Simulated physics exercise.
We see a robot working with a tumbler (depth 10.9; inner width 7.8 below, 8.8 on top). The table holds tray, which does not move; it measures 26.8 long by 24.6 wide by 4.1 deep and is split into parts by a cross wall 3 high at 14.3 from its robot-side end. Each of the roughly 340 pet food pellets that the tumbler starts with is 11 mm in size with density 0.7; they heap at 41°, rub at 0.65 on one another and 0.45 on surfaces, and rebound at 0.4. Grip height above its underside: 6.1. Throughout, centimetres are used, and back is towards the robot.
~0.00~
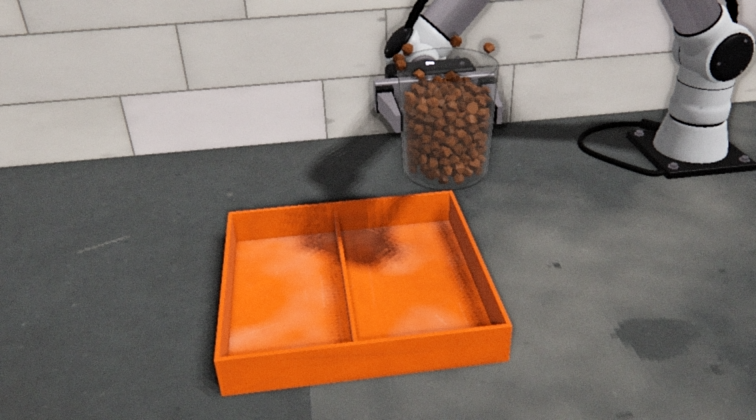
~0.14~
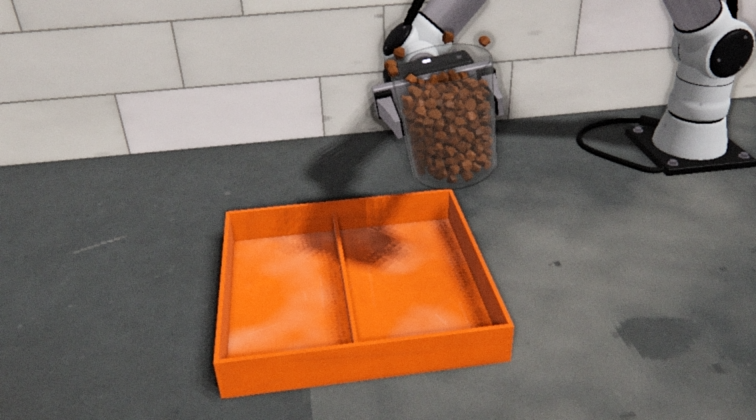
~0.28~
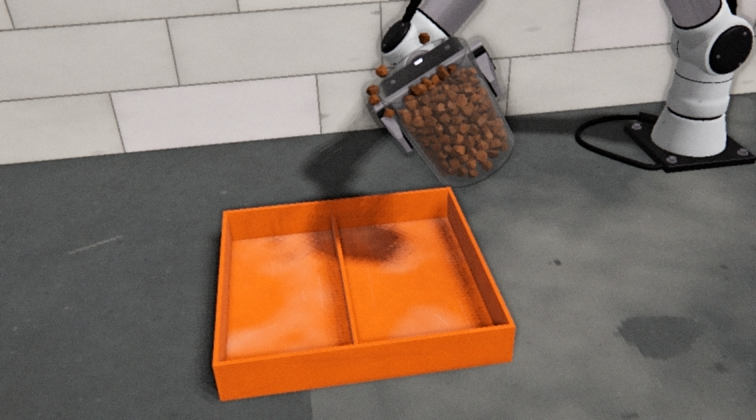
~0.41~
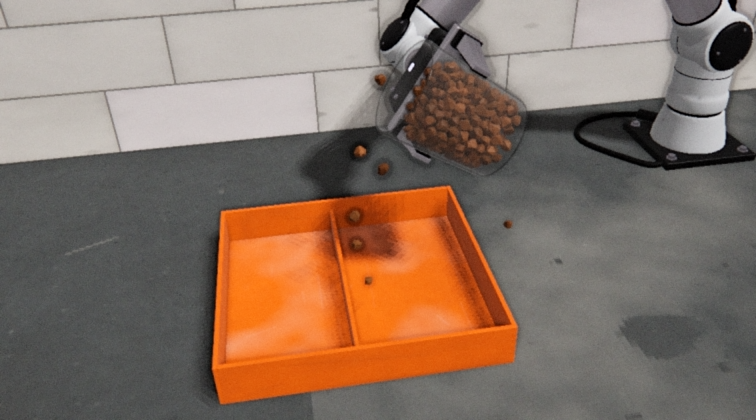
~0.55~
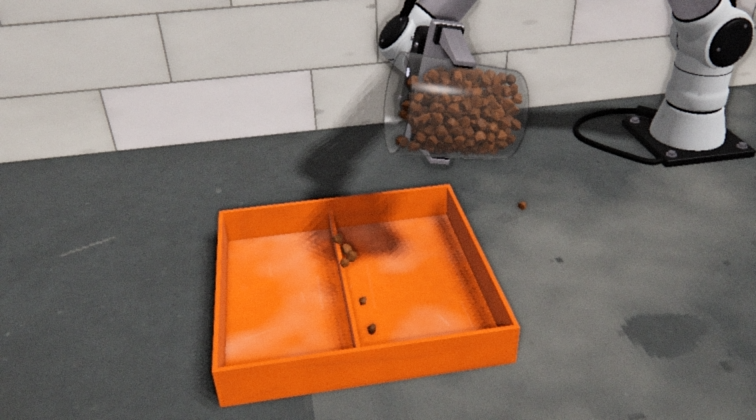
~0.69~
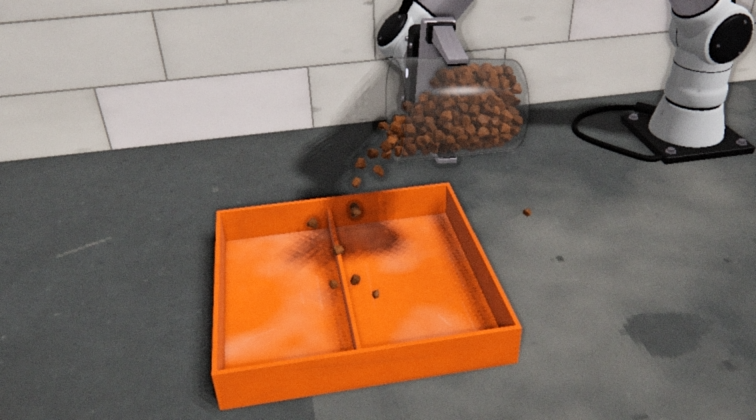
The footage shows a robot arm tilting a clear container of small brown pieces toward the left above a divided orange tray, as a few pieces drop out, then more stream from its mouth, with one lying on the table.
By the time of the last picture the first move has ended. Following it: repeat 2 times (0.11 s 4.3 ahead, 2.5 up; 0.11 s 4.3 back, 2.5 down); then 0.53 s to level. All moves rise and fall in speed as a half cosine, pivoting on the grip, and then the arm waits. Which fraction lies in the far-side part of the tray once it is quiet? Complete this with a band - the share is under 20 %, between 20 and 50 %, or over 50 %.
The share is over 50 %.
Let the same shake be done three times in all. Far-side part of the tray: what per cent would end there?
Result: Approximately 90 per cent.
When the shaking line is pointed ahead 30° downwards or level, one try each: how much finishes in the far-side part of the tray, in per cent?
It comes to around 35 per cent on the first try and around 65 per cent on the second.
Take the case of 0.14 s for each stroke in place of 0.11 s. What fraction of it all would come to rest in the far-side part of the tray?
The share would be near 55 %.
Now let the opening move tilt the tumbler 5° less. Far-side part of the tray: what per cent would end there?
About 75 %.
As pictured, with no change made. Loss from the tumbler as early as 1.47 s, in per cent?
About 95 in a hundred parts are out by then.
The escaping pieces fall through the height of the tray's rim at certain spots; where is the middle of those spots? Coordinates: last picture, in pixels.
Close to pixel (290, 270).
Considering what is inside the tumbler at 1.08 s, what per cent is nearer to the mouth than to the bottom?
Near 100 in a hundred.
After 1.08 s, tilted 86° forward, highest piece 20 above the table; 255 in the far-side part, 40 in the tumbler, 23 in the robot-side part, 1 on the table or floor, 16 in flight or on a rim.
After 1.47 s, tilted 25° forward, highest piece 22 above the table; 293 in the far-side part, 30 in the robot-side part, 9 in the tumbler, 3 on the table or floor.
After 1.86 s, level, highest piece 17 above the table; 293 in the far-side part, 30 in the robot-side part, 9 in the tumbler, 3 on the table or floor.
After 2.91 s, level, highest piece 17 above the table; 293 in the far-side part, 30 in the robot-side part, 9 in the tumbler, 3 on the table or floor.
At rest, 293 in the far-side part, 30 in the robot-side part, 9 in the tumbler, 3 on the table or floor. That is 87 % in the far-side part of the tray.
